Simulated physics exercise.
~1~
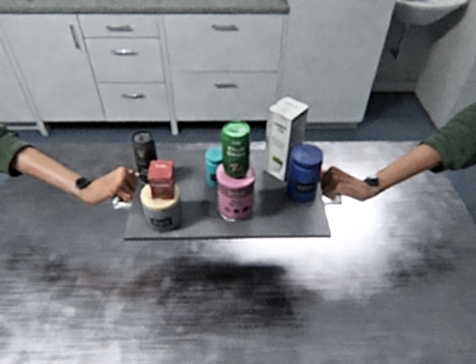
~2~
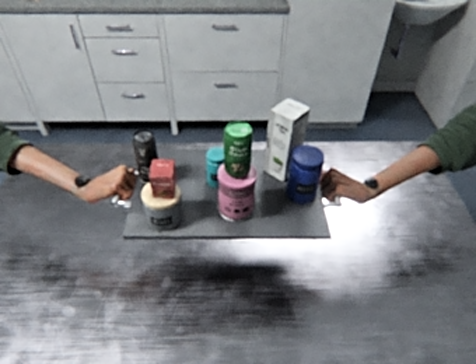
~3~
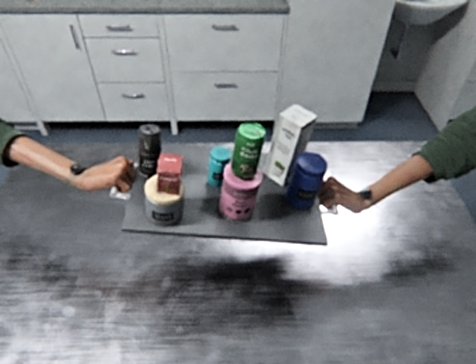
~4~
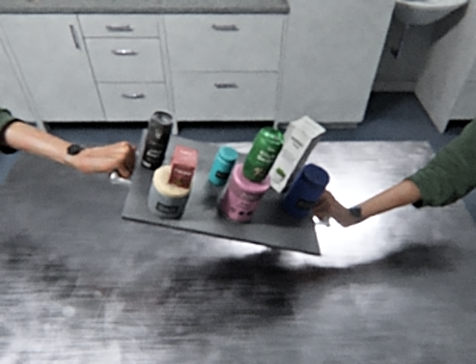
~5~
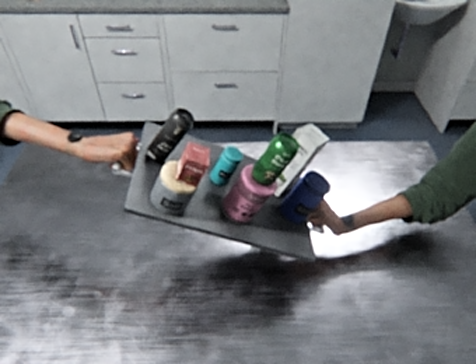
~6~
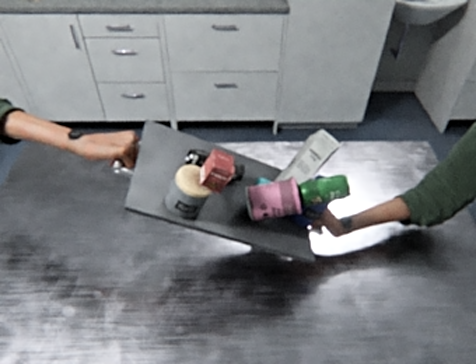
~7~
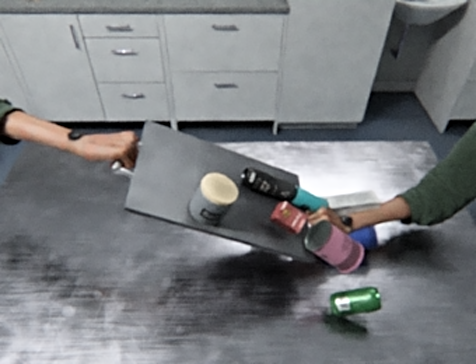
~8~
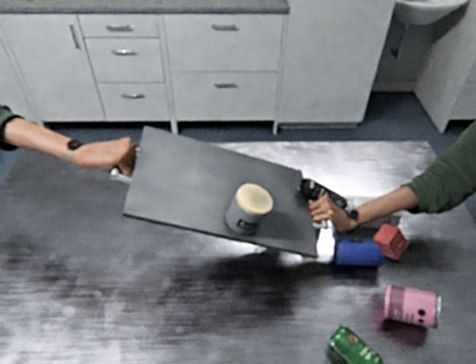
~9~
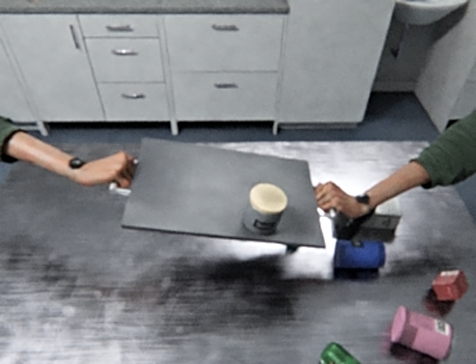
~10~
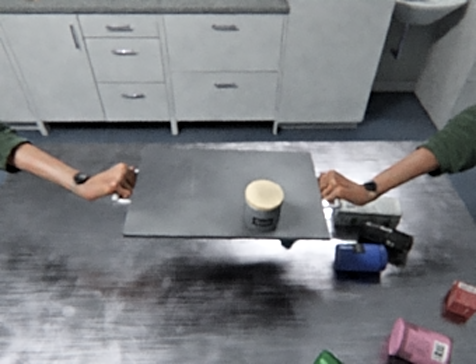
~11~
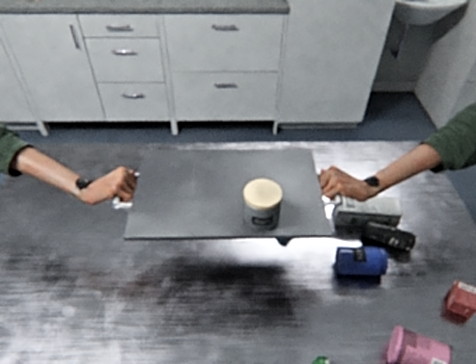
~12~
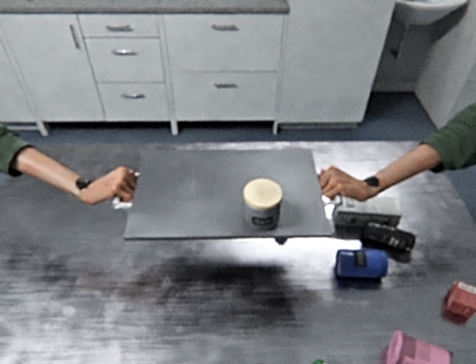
Above a dark tabletop in a room with white cabinets, two hands tilt a rimless tray down to the right, and cans, jars and cartons slide and topple off that edge; the hands level it again with only the cream-lidded grey jar upright, shifted right.
